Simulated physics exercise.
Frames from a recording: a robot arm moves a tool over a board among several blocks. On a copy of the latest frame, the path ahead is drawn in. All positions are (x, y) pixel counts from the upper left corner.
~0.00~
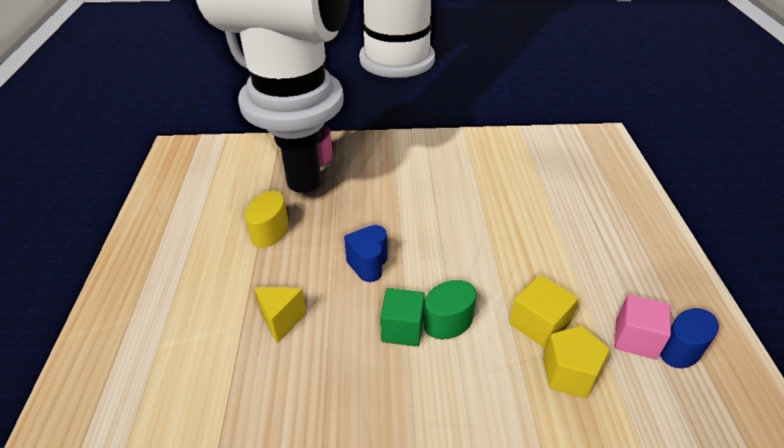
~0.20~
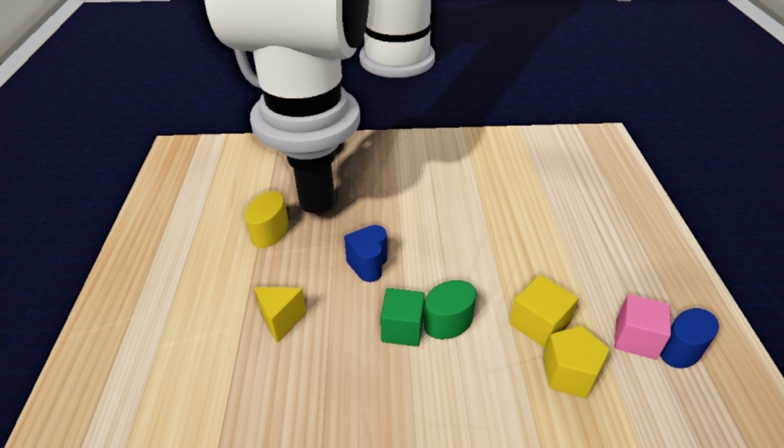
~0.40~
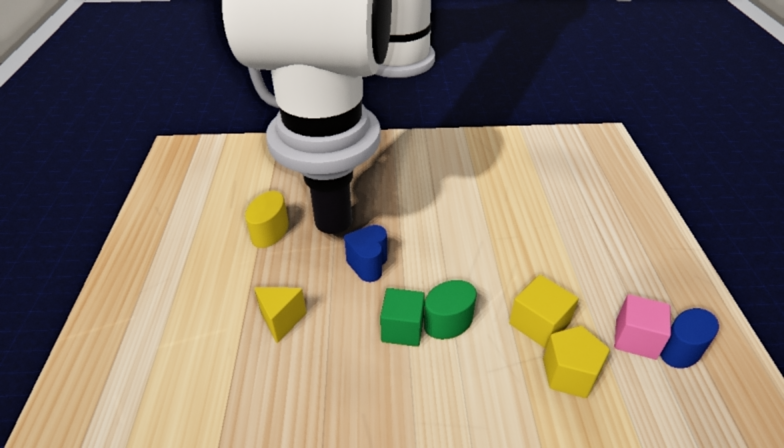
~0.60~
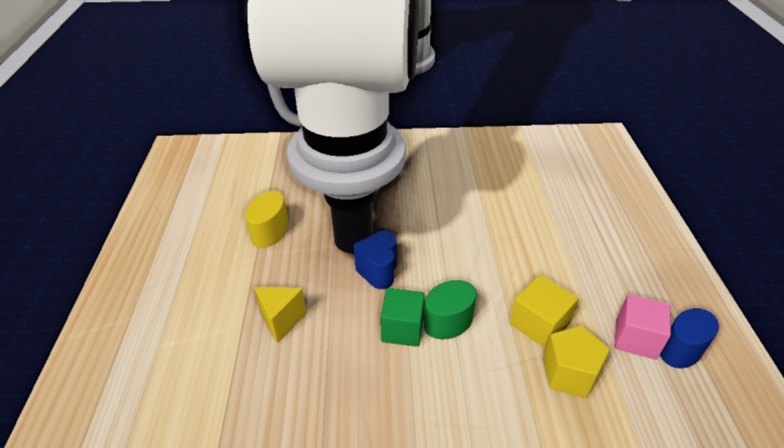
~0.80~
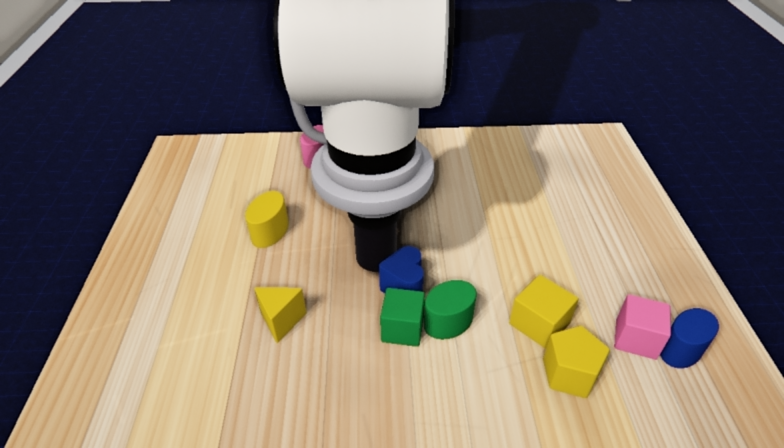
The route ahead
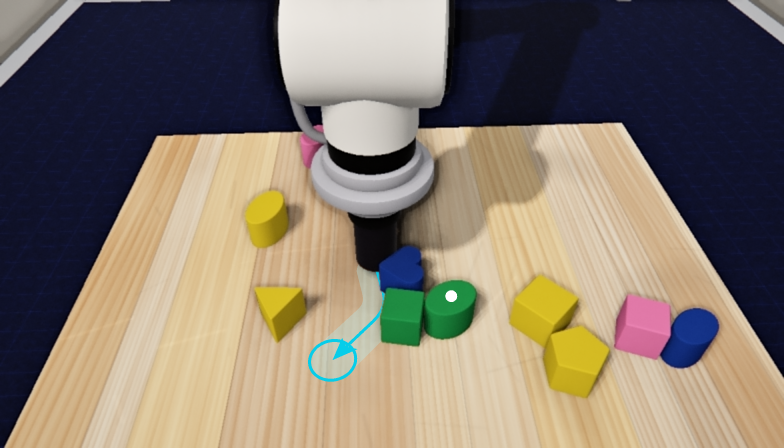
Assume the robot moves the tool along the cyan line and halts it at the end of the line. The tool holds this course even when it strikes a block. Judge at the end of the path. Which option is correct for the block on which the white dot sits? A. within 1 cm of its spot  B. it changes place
I'll go with B - it changes place.
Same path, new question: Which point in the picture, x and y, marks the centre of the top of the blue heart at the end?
About (423, 284).
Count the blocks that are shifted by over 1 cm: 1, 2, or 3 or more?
The result: Three blocks or more.
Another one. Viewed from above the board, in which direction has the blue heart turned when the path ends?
Seen from overhead, it turns anticlockwise.
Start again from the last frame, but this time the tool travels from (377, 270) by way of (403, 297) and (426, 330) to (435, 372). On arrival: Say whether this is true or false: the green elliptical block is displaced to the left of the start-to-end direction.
True - the claim holds.
The line goes from (377, 270) by way of (384, 301) and (364, 330) to (333, 360); the dot is on the green elliptical block.
On the path given first. One third of the way, tool at (384, 289); green four-sided block at (405, 311); blue heart at (424, 282), turned 30° anticlockwise; green elliptical block at (465, 303).
Two thirds of the way, tool at (362, 318); green four-sided block at (405, 326), turned 35° anticlockwise; blue heart at (423, 284), turned 40° anticlockwise; green elliptical block at (466, 303).
At the end, tool at (331, 348); yellow three-sided block unmoved; green four-sided block at (405, 325), turned 40° anticlockwise; blue heart at (423, 284), turned 40° anticlockwise; green elliptical block at (466, 303).
